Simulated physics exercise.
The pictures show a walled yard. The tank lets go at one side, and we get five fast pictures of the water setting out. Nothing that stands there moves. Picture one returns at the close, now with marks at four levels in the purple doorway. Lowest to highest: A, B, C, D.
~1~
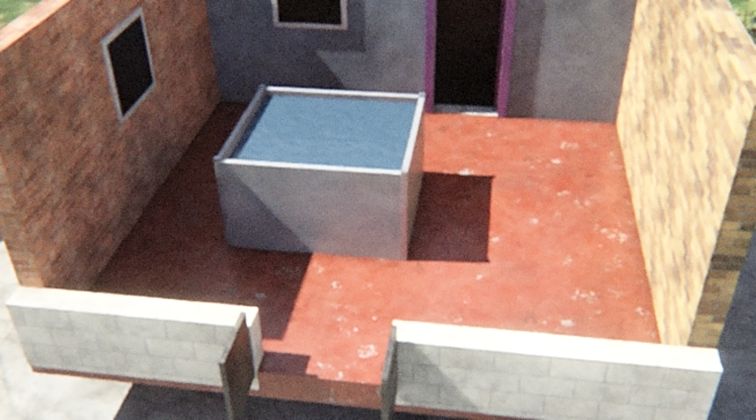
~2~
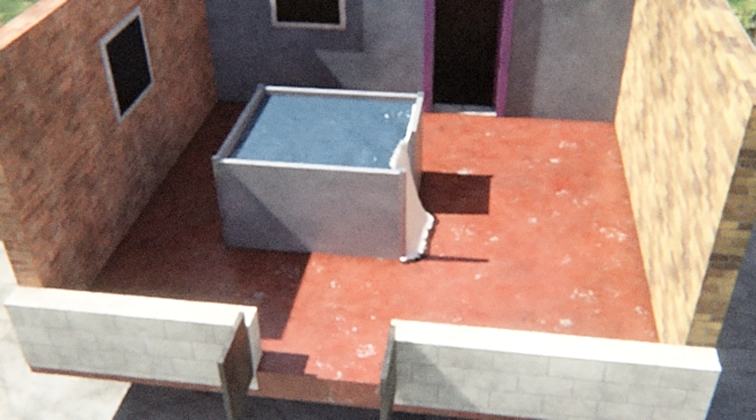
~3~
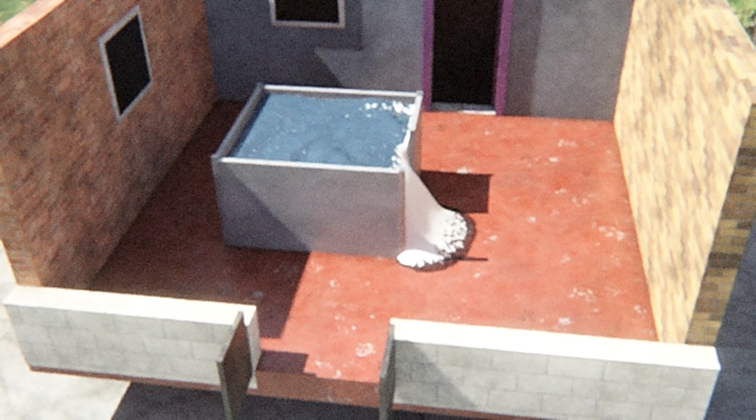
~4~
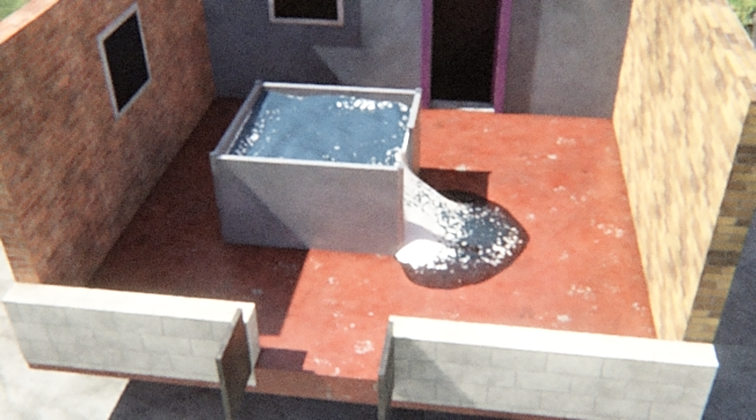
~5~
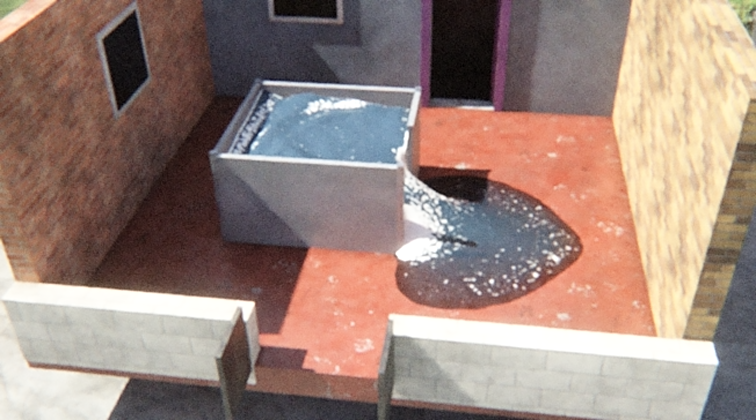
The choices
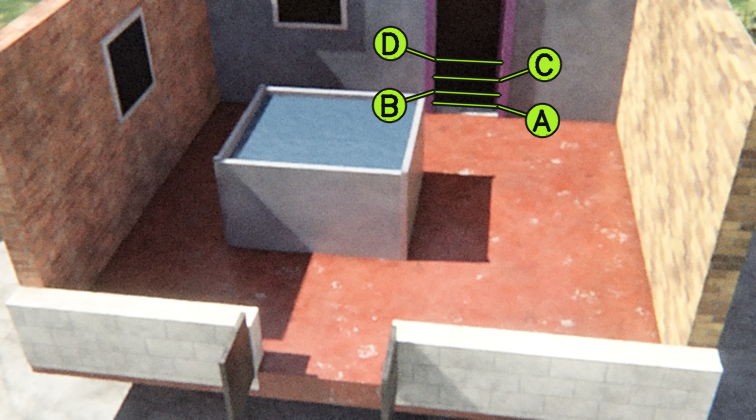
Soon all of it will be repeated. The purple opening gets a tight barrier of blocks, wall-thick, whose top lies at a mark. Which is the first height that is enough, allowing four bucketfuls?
I would pick line A.
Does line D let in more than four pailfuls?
No, not at all.
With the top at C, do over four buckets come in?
No, that is safe.
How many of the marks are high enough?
All four.
In lime, A at (465, 104); B at (466, 93); C at (467, 78); D at (468, 60); from the bottom up A, B, C, D.
For line A, nothing gets over.
For line B, nothing gets over.
For line C, nothing gets over.
For line D, nothing gets over.
